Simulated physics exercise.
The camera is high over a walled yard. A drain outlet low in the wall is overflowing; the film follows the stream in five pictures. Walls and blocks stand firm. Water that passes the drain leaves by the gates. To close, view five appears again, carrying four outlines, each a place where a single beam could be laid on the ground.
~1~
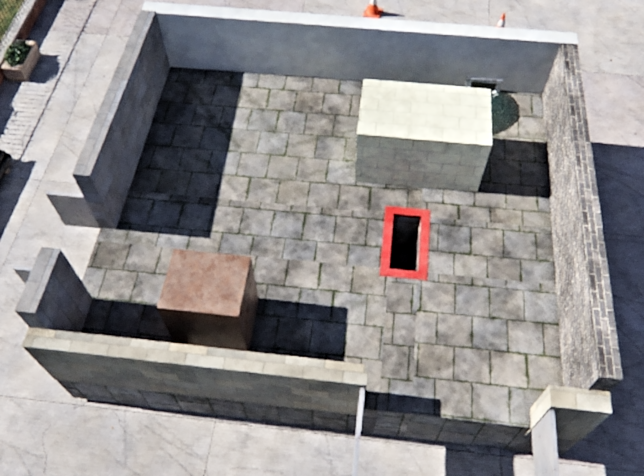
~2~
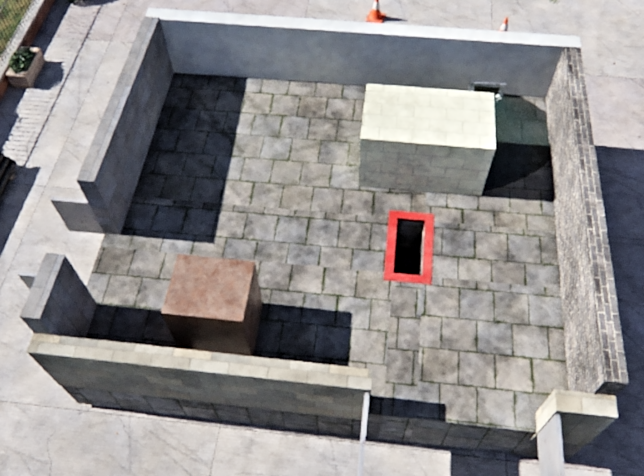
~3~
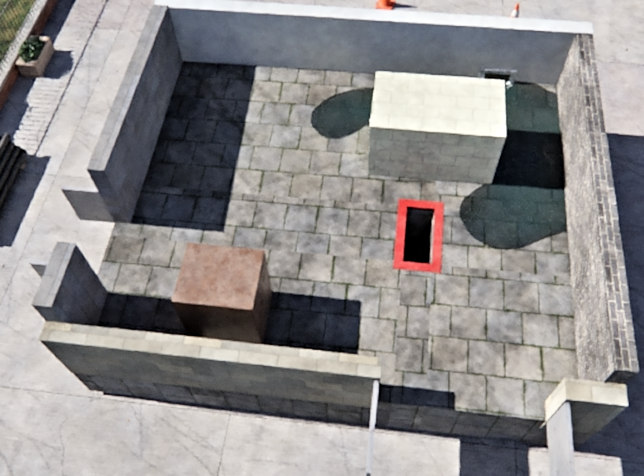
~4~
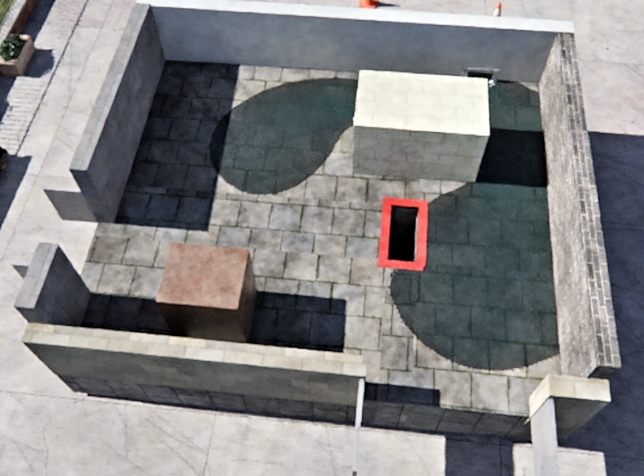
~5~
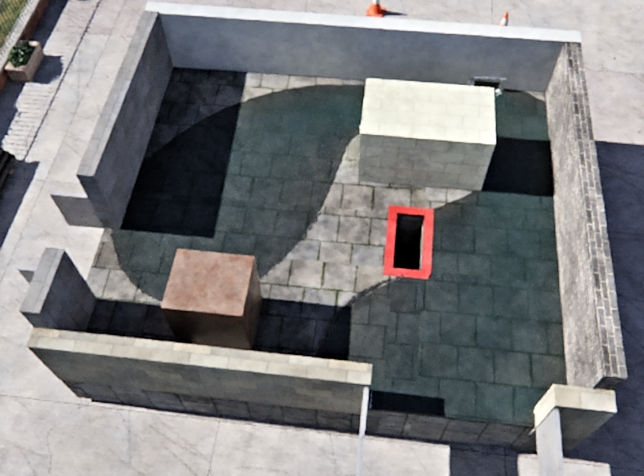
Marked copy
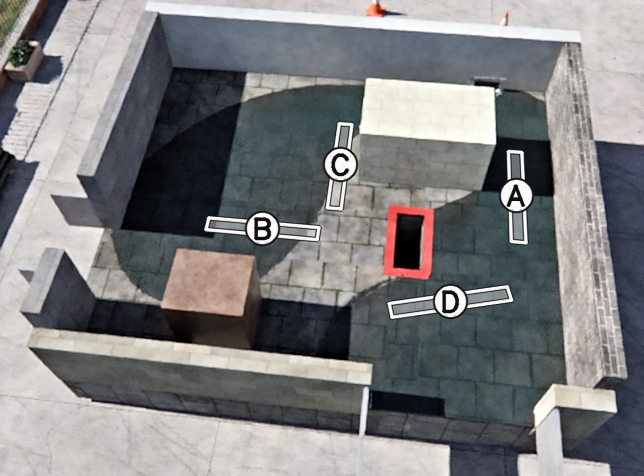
A walled paved yard darkens as water spreads around a pale block, reaching the red-rimmed opening.
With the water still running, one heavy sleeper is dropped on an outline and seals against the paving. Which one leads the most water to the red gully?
D beats the others.
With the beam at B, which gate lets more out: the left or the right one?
The right gate.
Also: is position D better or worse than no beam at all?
Better.
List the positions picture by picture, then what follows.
Outfall at (483, 85); red gully at (406, 242); open gate at (105, 263); open gate at (447, 399); front seen at (509, 126), 3 % of the ground wet; red gully still dry, in the first frame.
Front seen at (510, 169), 9 % of the ground wet; red gully still dry, in the second frame.
Front seen at (316, 121), 18 % of the ground wet; red gully still dry, in the third frame.
Front seen at (444, 337), 38 % of the ground wet; red gully still dry, in the fourth frame.
Front seen at (124, 245), 61 % of the ground wet; red gully taking water, in the fifth frame.
On the marked copy, A from (518, 242) to (515, 151); B from (207, 223) to (318, 233); C from (334, 208) to (345, 124); D from (390, 310) to (509, 293).
With A, about 6 % of the stream goes into the red gully, about 93 % out by the gates.
With B, about 6 % of the stream goes into the red gully, about 91 % out by the gates.
With C, about 6 % of the stream goes into the red gully, about 92 % out by the gates.
With D, about 12 % of the stream goes into the red gully, about 88 % out by the gates.
